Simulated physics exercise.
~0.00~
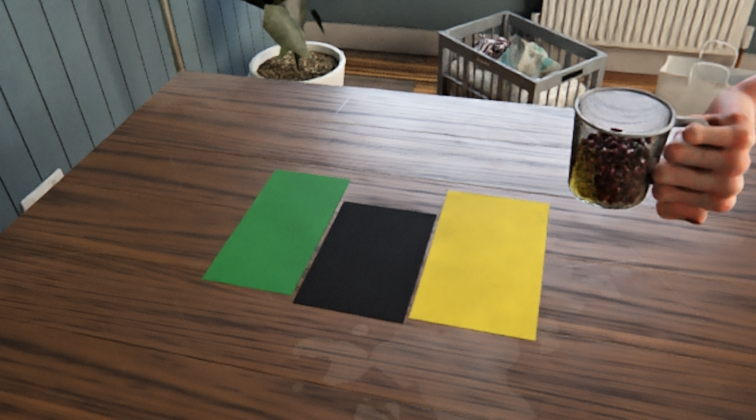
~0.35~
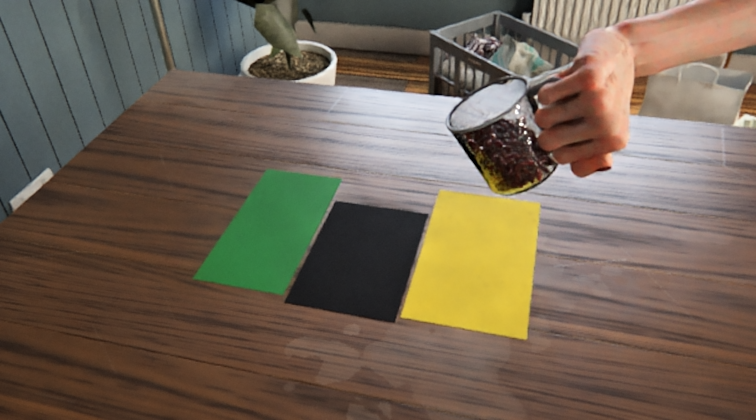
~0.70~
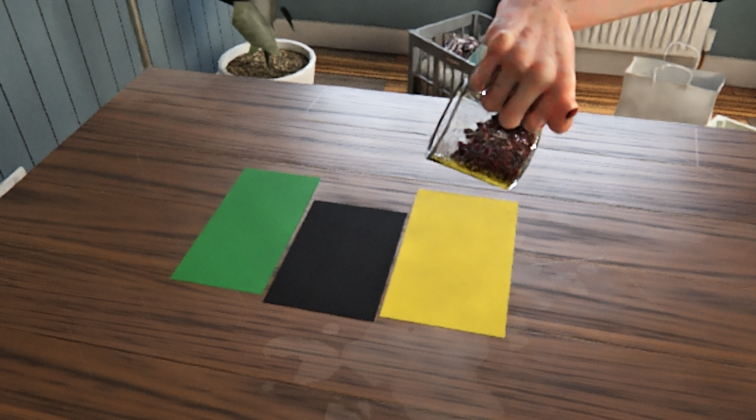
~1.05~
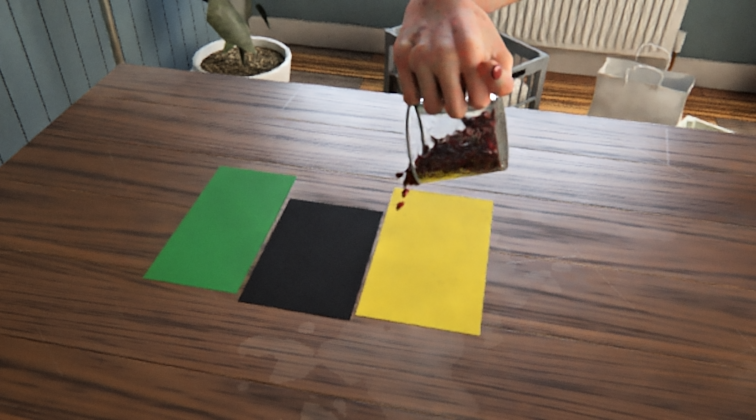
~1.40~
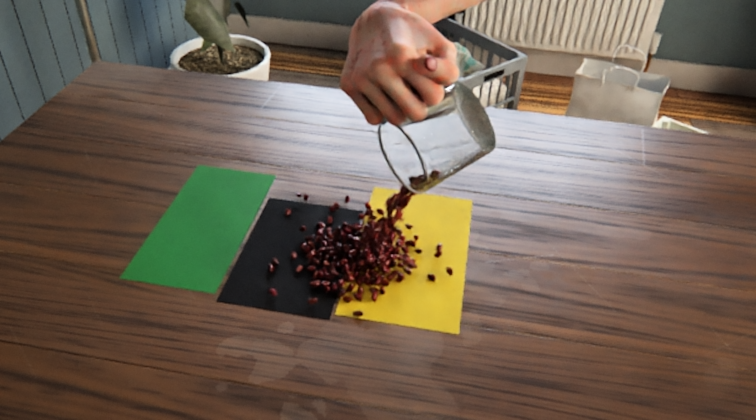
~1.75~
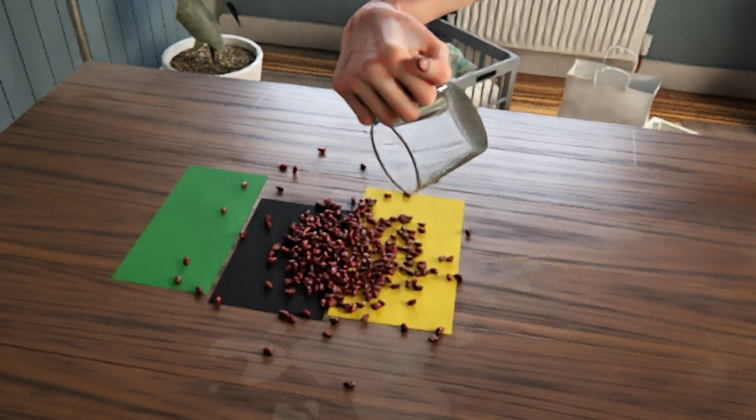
On a wooden table with green, black and yellow mats, a hand moved a glass cup of dark red beans leftward and tipped it over, spilling them into a scattered pile mostly across the black and yellow mats, leaving the cup empty.
